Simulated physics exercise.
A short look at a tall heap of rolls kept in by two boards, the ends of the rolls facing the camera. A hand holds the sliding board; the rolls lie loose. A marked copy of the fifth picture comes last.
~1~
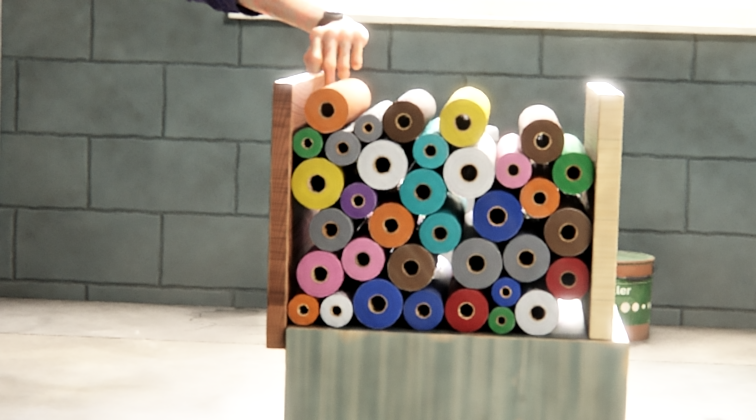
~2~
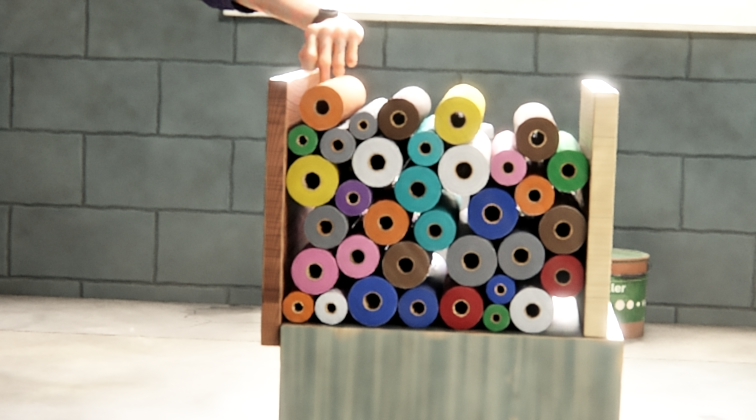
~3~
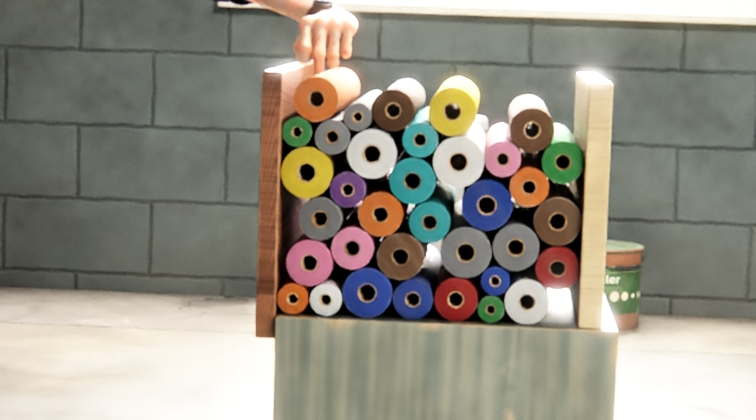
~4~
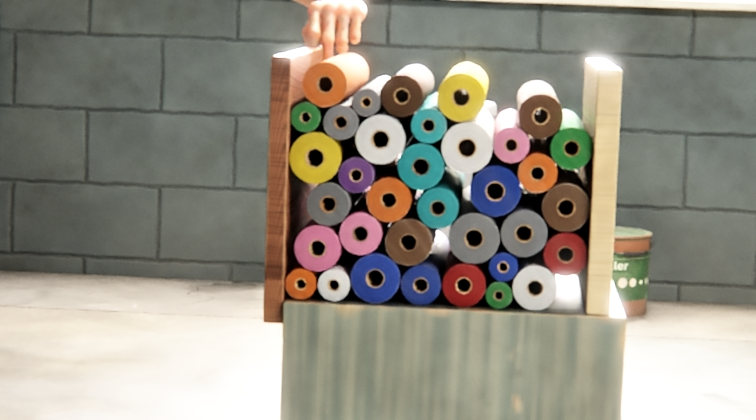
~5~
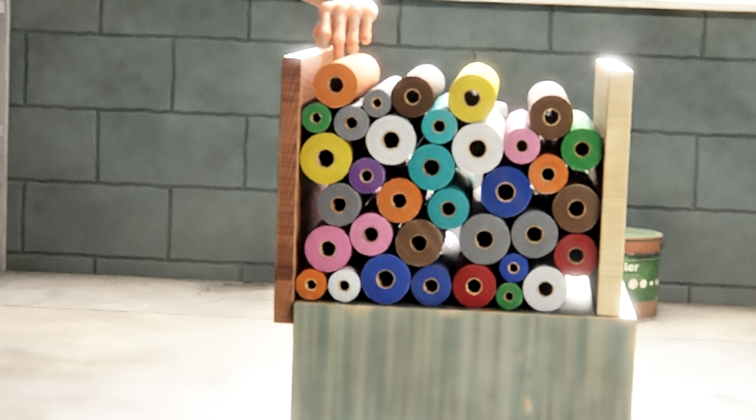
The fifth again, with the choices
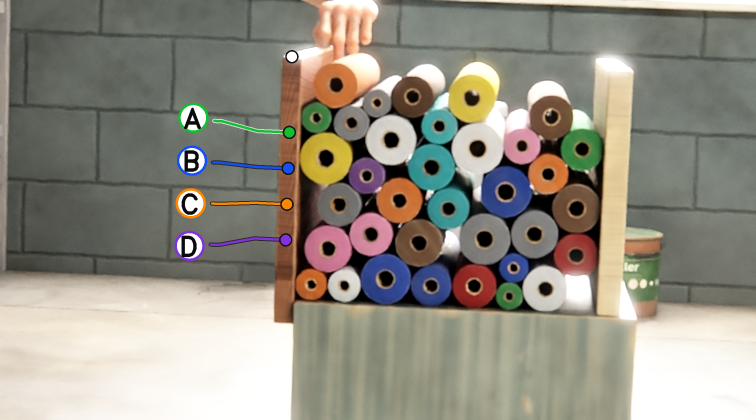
Against a grey block wall, a hand resting on the left board beside stacked colourful rolls, which stay still as the view shifts slightly.
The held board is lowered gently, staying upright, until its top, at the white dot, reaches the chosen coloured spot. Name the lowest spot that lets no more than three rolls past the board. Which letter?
Mark B is as low as it can go.
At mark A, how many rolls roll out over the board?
It comes to none.
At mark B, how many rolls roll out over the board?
The count is two.
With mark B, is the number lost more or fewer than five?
It loses fewer than five.
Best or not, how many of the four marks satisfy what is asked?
Two of them.
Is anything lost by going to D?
Yes, at D.
On the marked copy, A at (290, 133); B at (289, 169); C at (287, 204); D at (286, 240); the white dot at (292, 57).
With B. Early on, top of the board (301, 113).
Further on, top of the board (299, 168).
At the end, top of the board (299, 168), two out over the board.
As for the rest, A none out over the board; C more than three out over the board; D more than three out over the board.
